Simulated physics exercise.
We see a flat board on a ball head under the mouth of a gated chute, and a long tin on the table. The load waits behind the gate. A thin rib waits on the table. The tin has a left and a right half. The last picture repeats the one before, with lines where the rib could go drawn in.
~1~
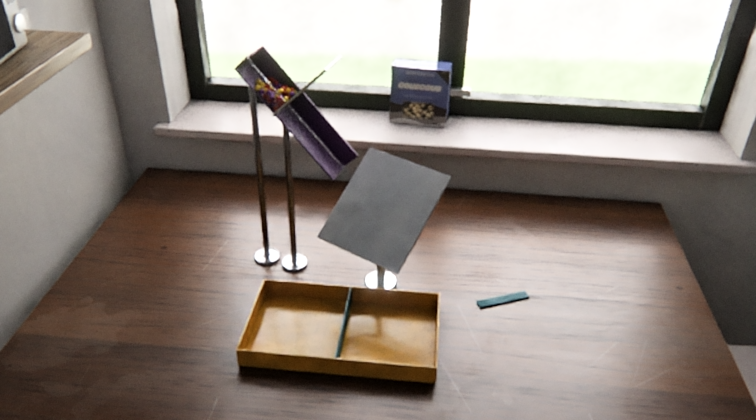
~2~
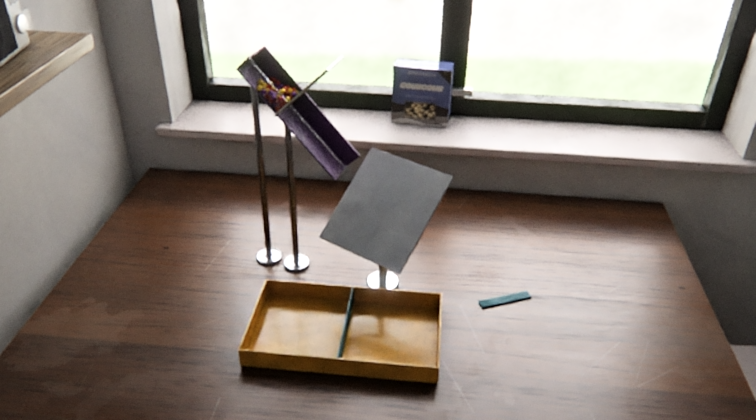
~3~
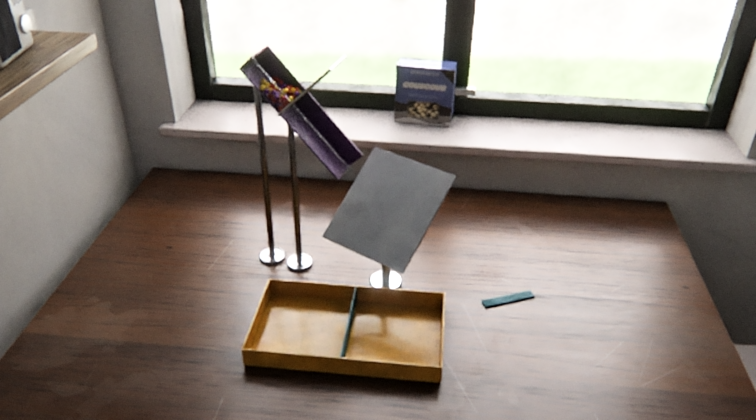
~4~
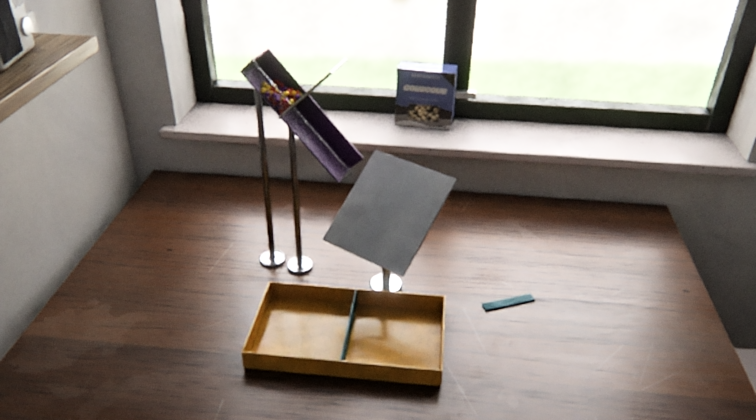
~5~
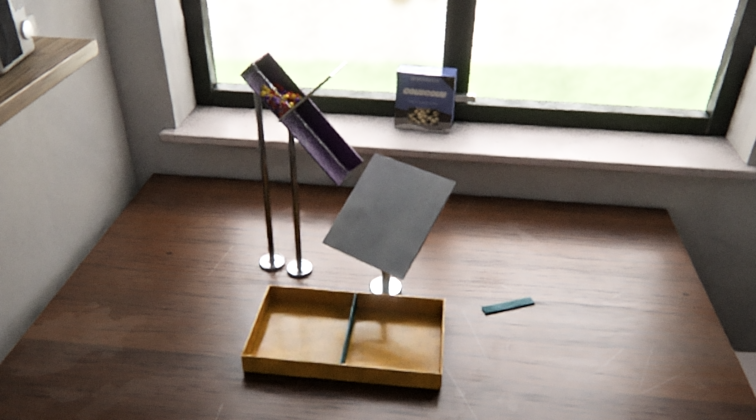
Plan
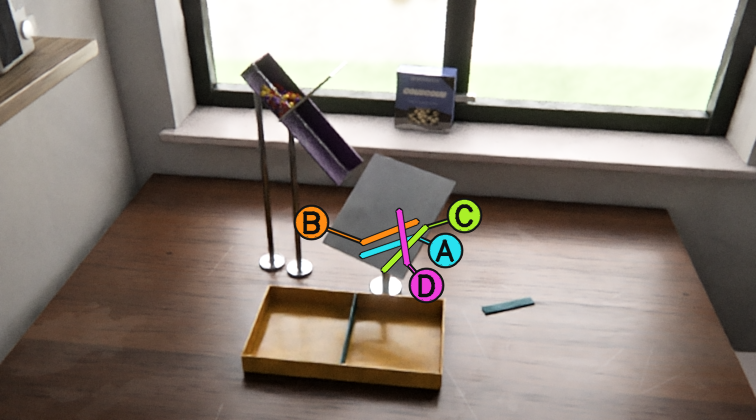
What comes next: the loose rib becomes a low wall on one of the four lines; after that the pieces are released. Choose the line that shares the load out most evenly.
C.
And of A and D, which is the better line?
Here it is line D.
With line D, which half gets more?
Right.
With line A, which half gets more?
More lands on the left.
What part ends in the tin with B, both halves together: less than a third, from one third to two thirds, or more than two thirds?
It is more than two thirds.
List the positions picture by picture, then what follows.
The first picture shows load behind the gate at (279, 94), round plastic beads; lip of the chute at (340, 173), sloping fairly steeply.
The second picture shows middle of the board at (385, 207), tilted fairly steeply; middle of its low edge at (357, 255); of its high edge at (411, 161).
The third picture shows front corners of the tin at (242, 349) and (442, 367); front end of its middle wall at (341, 358).
The fourth picture shows middle of the load at (285, 96); lip at (345, 175).
The fifth picture shows middle of the load at (284, 99); lip at (345, 179).
On the marked copy, line A from (416, 237) to (362, 255); line B from (416, 221) to (363, 242); line C from (425, 227) to (384, 269); line D from (399, 211) to (407, 263).
With A, of what is caught, nearly all in the left half, a small part in the right.
With B, of what is caught, nearly all in the left half, a small part in the right.
With C, of what is caught, about half in the left half, about half in the right.
With D, of what is caught, about a quarter in the left half, most in the right.
